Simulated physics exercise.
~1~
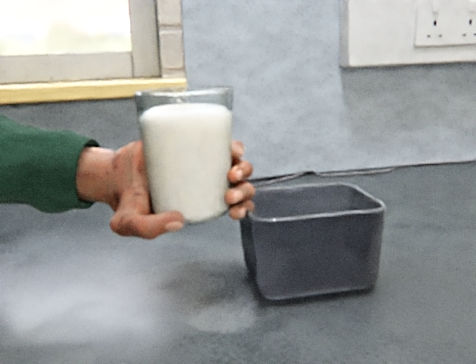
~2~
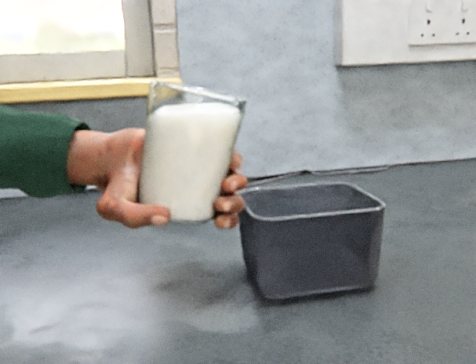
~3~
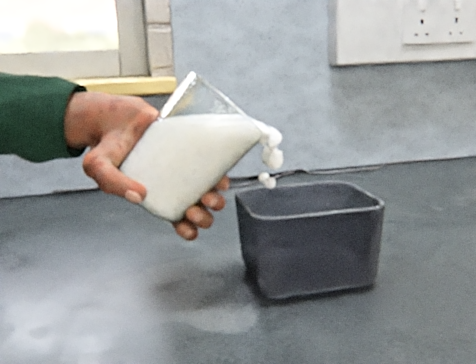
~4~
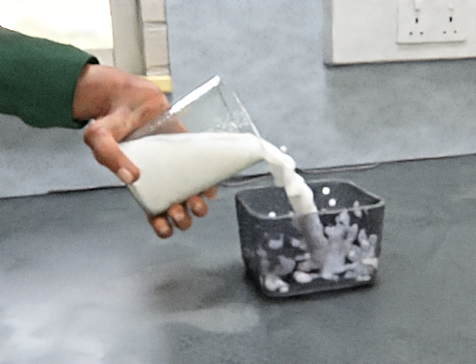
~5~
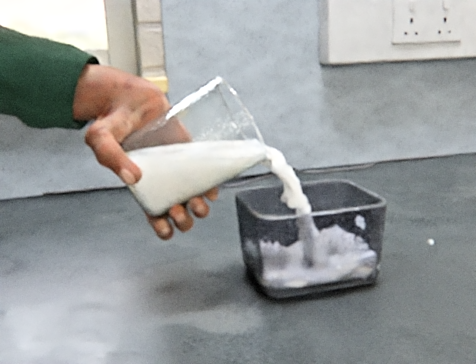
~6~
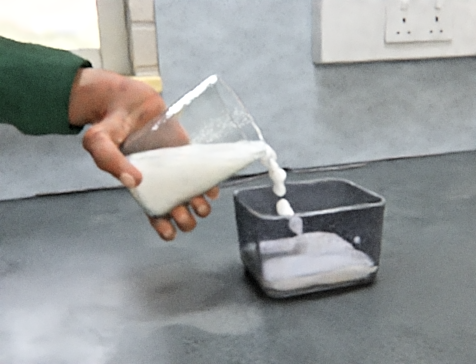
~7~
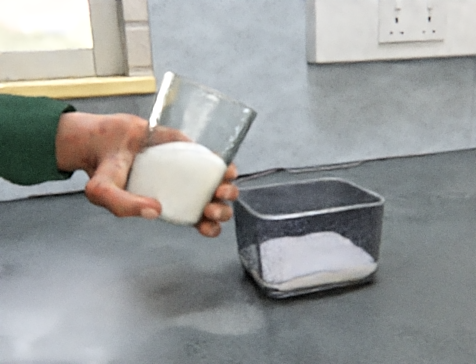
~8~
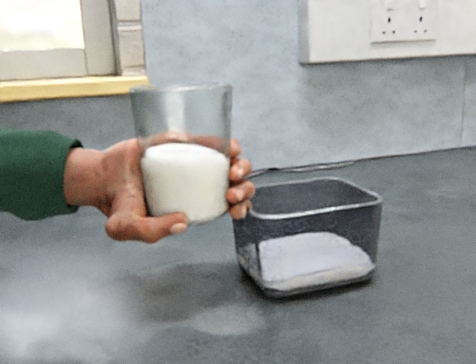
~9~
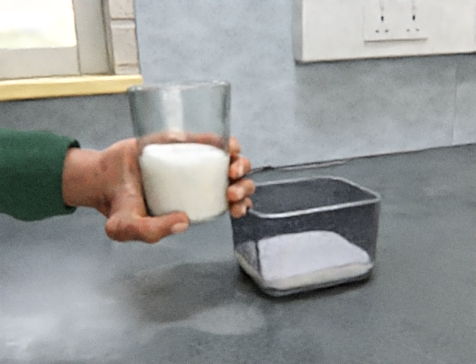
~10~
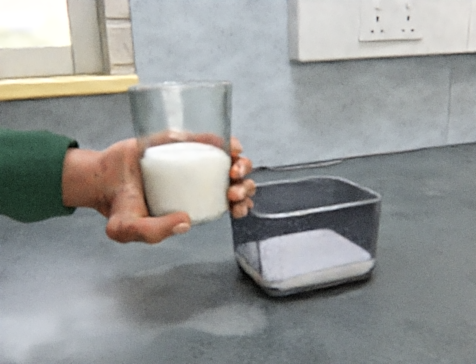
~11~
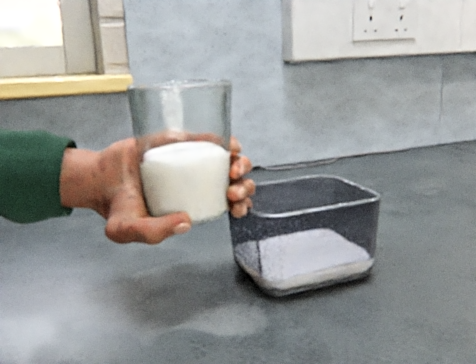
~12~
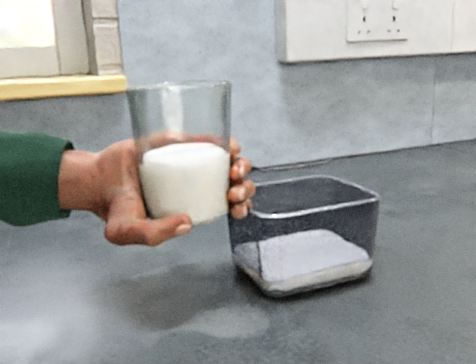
A hand tips a glass of milk rightwards, pours some into a tub, then rights it.
